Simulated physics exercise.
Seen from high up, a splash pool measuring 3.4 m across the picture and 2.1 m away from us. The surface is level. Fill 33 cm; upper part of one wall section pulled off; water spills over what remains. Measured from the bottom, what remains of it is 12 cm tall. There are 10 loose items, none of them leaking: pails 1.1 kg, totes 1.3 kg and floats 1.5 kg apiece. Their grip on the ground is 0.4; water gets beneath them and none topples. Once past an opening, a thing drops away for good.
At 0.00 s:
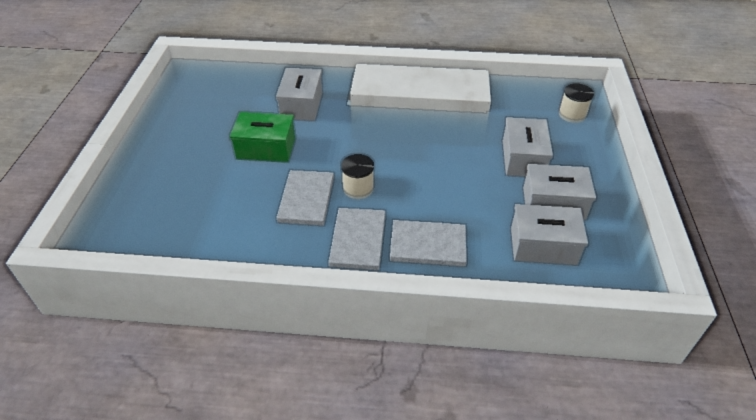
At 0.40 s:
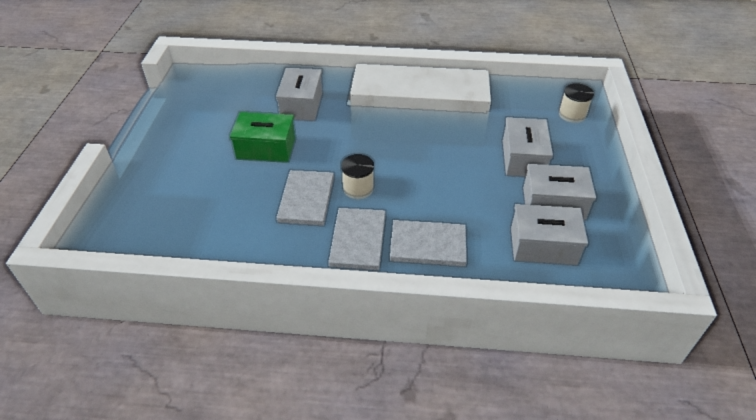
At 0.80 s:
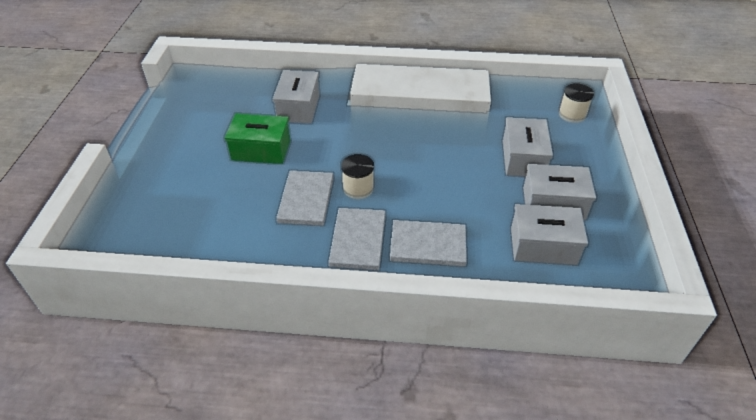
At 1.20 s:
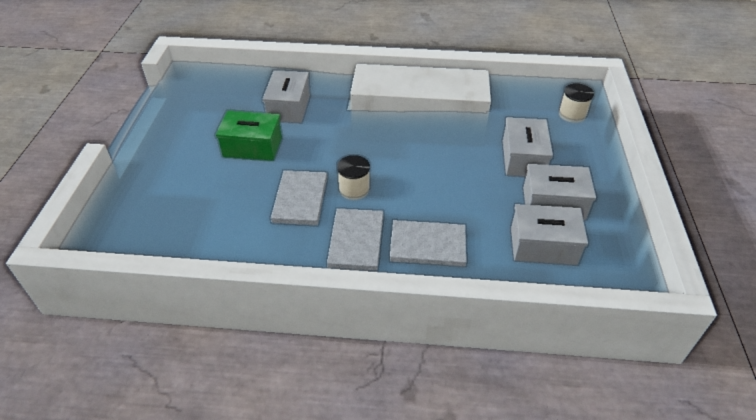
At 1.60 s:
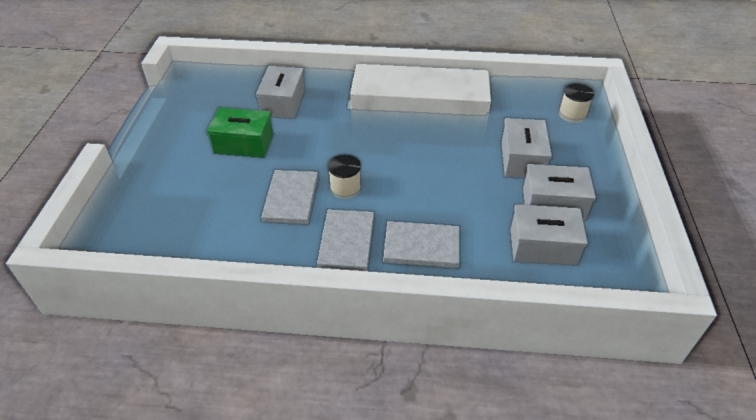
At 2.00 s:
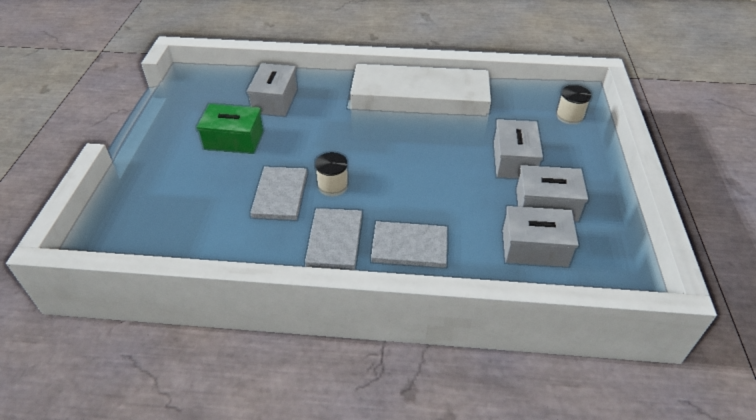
Green box and nearby floating blocks drifting slowly left across a shallow pool after a section of its left wall opens up.
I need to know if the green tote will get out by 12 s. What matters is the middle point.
I'd say the green tote makes it out.
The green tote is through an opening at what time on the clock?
Exit time: About 5.5 s.
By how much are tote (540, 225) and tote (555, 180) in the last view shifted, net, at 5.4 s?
The first is off by 20 cm, the second by 20 cm.
After 2.8 s the green tote is near (205, 113), 0.5 m from its start, afloat; 0 of 10 are out; 10 afloat.
After 5.4 s the green tote has gone out; 1 of 10 are out; 9 afloat.
After 8.0 s the green tote has gone out; 2 of 10 are out; 8 afloat.
After 12.0 s the green tote has gone out; 3 of 10 are out; 7 afloat.
